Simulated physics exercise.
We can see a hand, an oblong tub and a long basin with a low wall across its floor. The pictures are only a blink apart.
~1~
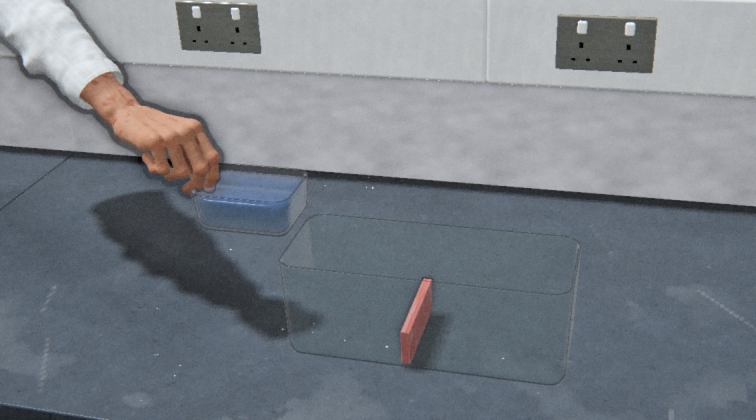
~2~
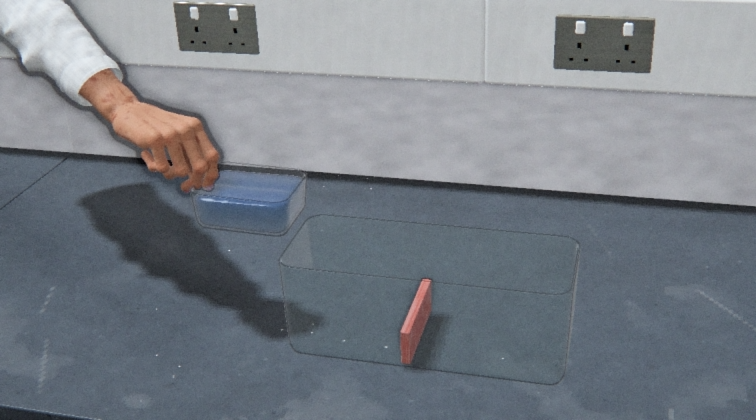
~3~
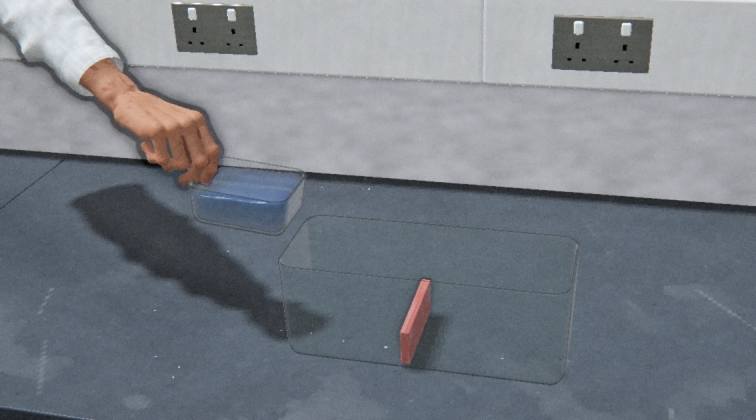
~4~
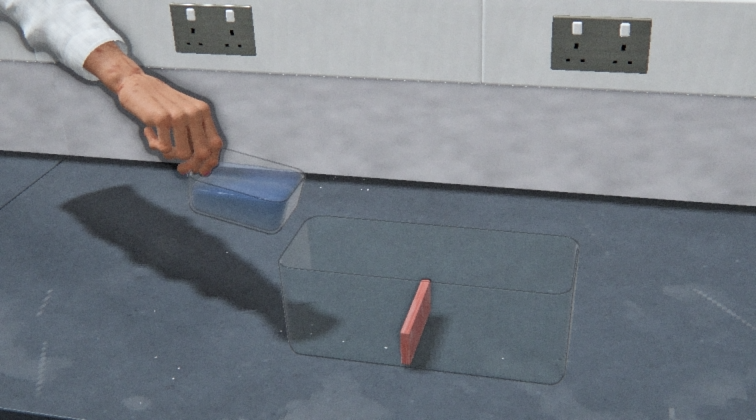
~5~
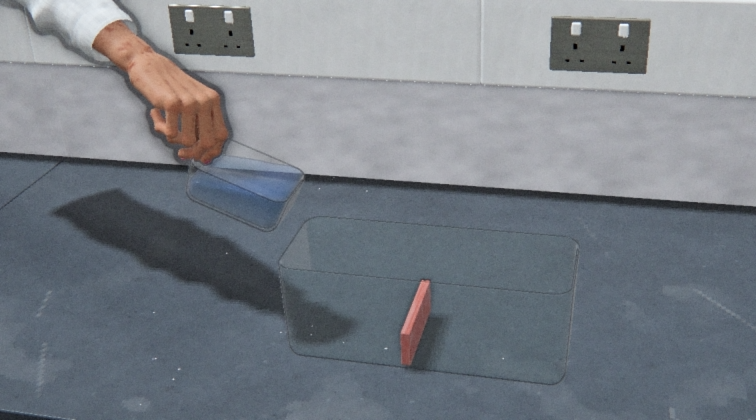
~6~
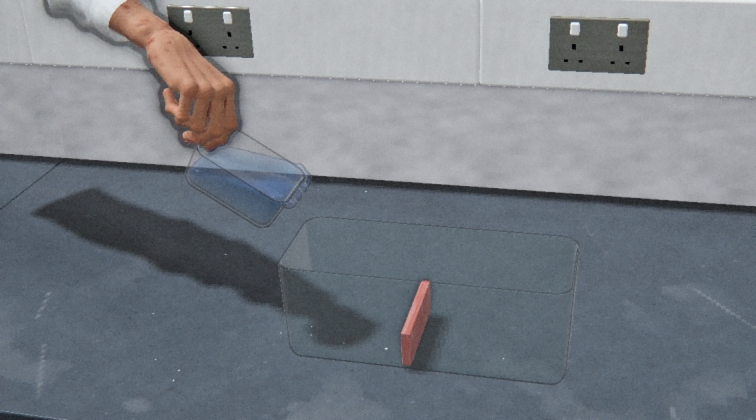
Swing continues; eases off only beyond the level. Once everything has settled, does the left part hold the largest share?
It is the part on the left.
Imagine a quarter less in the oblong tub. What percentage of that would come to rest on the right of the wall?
I'd reckon close to 5 %.
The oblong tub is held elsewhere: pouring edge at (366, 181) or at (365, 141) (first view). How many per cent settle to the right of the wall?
It would come to near 85 per cent, and then near 85 per cent.
A moment on, the tilt is 90° and 19 per cent is still to pour, 28 is left of the wall and 0 right of it.
Next, the tilt is 95° and 1 per cent is still to pour, 92 is left of the wall and 2 right of it.
Then the tilt is 95° and 0 per cent is still to pour, 93 is left of the wall and 5 right of it.
Later the tilt is 95° and 0 per cent is still to pour, 94 is left of the wall and 5 right of it.
At rest 93 per cent lies left of the wall, 5 right of it and 1 outside.
